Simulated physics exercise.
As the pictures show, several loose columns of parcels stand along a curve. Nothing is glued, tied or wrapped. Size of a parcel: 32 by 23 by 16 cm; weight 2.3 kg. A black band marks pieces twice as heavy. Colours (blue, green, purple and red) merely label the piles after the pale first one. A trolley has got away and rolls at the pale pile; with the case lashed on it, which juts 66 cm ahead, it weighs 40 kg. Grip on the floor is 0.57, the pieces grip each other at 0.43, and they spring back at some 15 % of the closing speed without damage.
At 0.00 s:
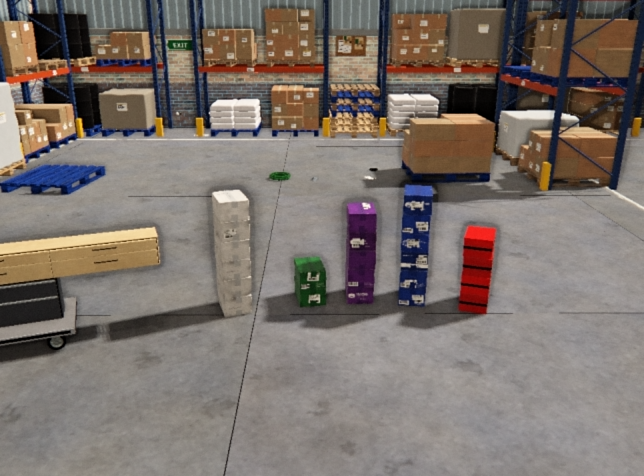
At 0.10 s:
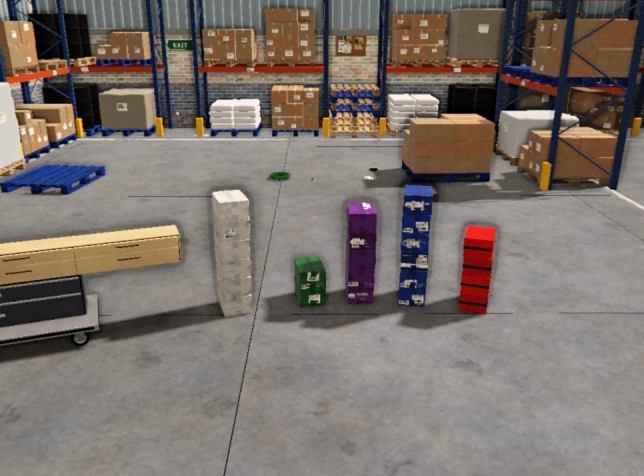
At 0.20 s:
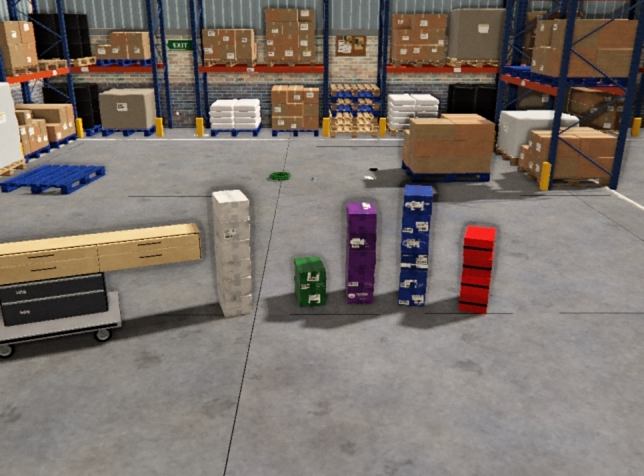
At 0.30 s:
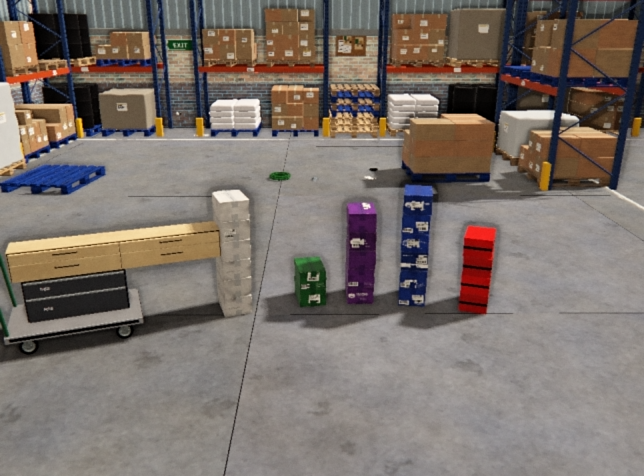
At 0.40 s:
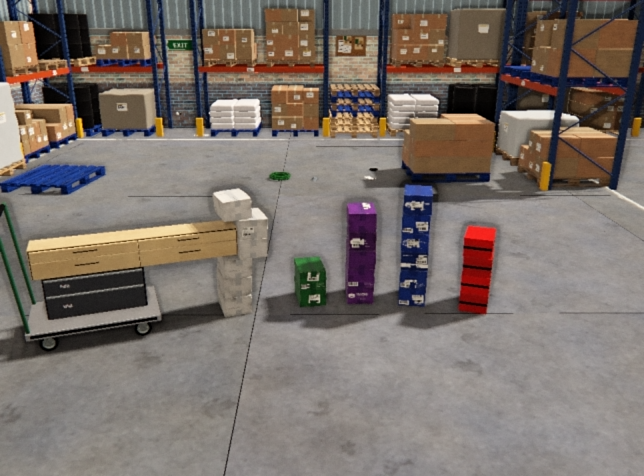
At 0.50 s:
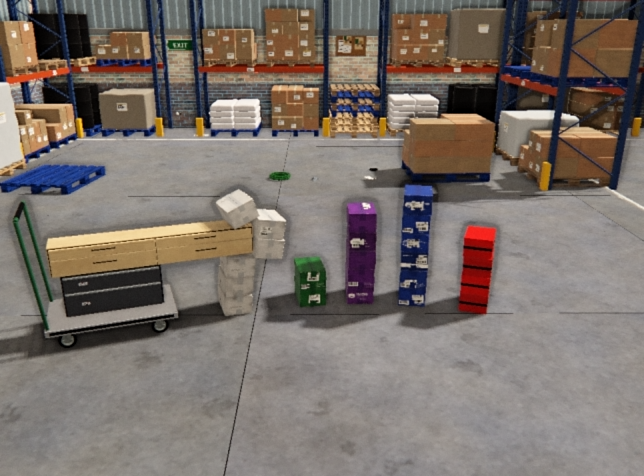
A large brown carton on a blue pallet sits toward the back of a warehouse lined with loaded racks, seen from a fixed, raised viewpoint. Across the grey floor stand white, green, purple, blue and red stacks, left to right. From the left, a trolley carrying dark drawers beneath a long wooden case rolls rightward, and the case pushes into the white stack, shifting and tilting its upper boxes.
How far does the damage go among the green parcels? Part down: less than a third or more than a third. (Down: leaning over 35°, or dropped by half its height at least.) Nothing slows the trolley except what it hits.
The part is fewer than one in three.
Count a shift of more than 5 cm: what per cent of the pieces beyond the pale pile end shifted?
Shifted: 10 per cent.
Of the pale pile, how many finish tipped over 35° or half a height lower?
2 pale pieces.
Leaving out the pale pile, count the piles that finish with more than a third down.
0 of them.
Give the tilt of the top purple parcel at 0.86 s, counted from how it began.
About 0°.
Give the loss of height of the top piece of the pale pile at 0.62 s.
Roughly 10 cm.
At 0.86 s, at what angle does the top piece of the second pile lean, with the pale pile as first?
It leans some 0°.
Around 0.62 s, 2 of the pale pile down; none of the 2 green parcels down (0 of 17 in all colours); top green parcel unmoved.
Around 0.86 s, 2 of the pale pile down; none of the 2 green parcels down (0 of 17 in all colours); top green parcel displaced 7 cm.
Around 1.14 s, 2 of the pale pile down; none of the 2 green parcels down (0 of 17 in all colours); top green parcel tipped 19°.
Finally (1.9 s), 2 of the pale pile down; none of the 2 green parcels down (0 of 17 in all colours); top green parcel tipped 18°; top purple parcel displaced 21 mm. That is 0 per cent. Seen by the last camera, middles, top green parcel near (328, 270), top purple parcel near (364, 217).
